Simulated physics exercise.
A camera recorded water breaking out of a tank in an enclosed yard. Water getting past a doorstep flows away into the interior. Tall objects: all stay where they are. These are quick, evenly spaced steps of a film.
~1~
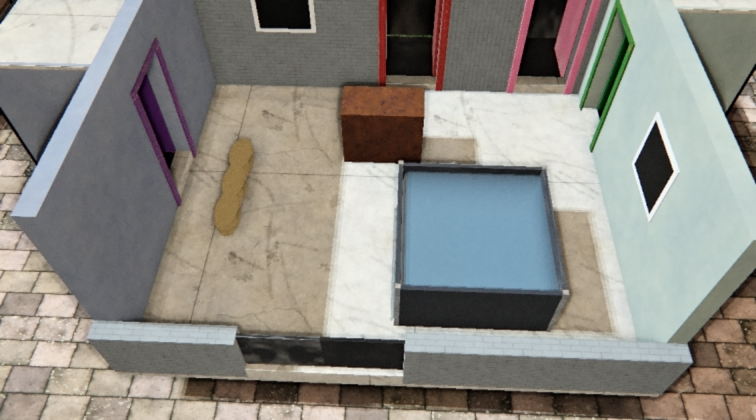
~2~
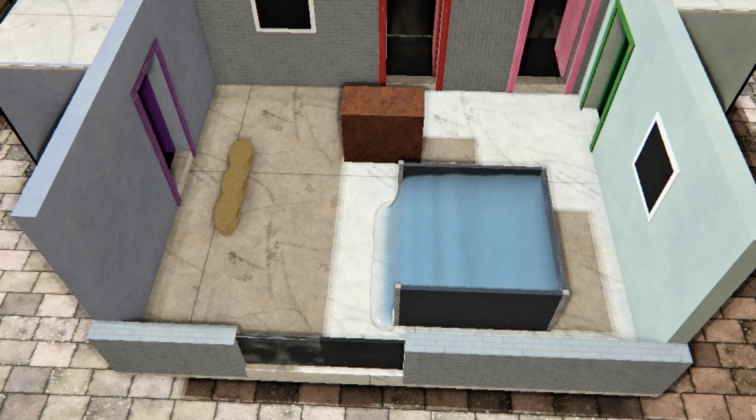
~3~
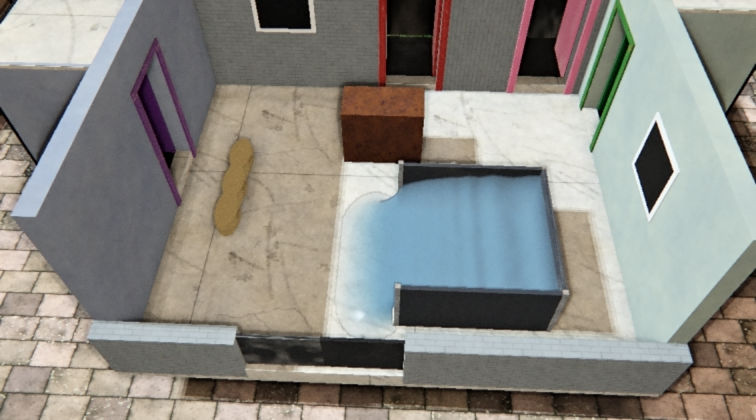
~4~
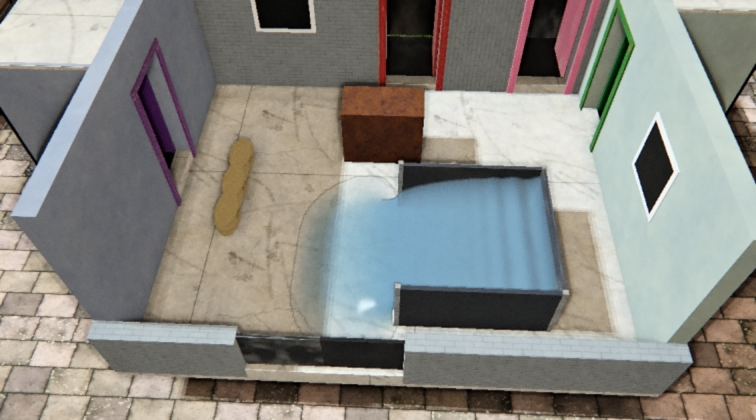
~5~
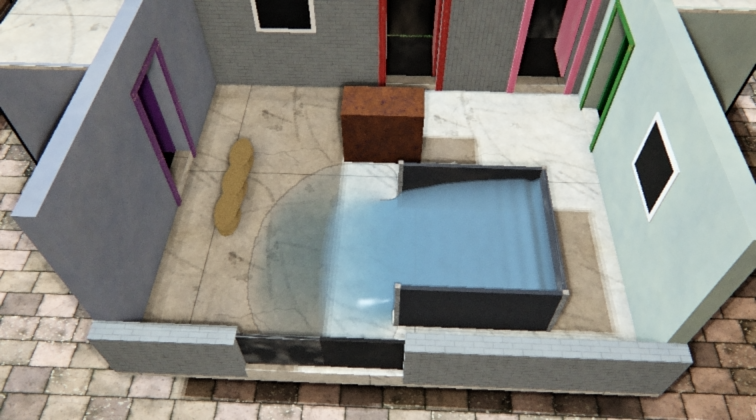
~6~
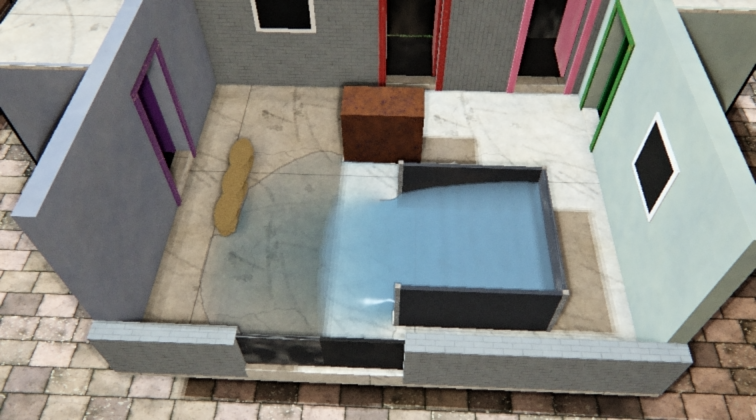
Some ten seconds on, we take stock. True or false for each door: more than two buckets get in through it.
The red door: False; the pink door: False; the green door: True; the purple door: False.
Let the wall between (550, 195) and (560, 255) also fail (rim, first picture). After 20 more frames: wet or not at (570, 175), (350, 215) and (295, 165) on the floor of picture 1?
In that order: Under water, dry, clear.
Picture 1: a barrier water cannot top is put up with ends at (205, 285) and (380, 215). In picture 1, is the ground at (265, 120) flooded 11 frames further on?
Looks like that place is swamped.
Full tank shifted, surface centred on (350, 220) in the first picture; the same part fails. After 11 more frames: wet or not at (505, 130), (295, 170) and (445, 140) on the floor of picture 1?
Points in order: Not reached; inundated; not reached.
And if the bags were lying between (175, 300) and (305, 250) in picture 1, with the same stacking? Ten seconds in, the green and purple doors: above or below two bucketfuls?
Then: Green takes more; purple goes over.
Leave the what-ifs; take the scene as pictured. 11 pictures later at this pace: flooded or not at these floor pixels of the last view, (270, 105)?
That spot would be soaked.
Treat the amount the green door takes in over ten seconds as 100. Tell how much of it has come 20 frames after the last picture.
Near 0 in a hundred.
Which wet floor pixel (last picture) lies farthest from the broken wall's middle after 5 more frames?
I would point to (228, 118).
A moment on, water covers 40 % of the floor; the red door not reached, the pink door not reached, the green door not reached, the purple door wet at the sill, nothing in.
Next, water covers 50 % of the floor; the red door not reached, the pink door not reached, the green door not reached, the purple door wet at the sill, nothing in.
Then, water covers 60 % of the floor; the red door wet at the sill, nothing in, the pink door not reached, the green door not reached, the purple door wet at the sill, nothing in.
Later, water covers 90 % of the floor; the red door under two buckets in, the pink door wet at the sill, nothing in, the green door over two buckets in, the purple door under two buckets in.
In the end, water covers 95 % of the floor; the red door under two buckets in, the pink door under two buckets in, the green door far over two buckets in, the purple door under two buckets in.
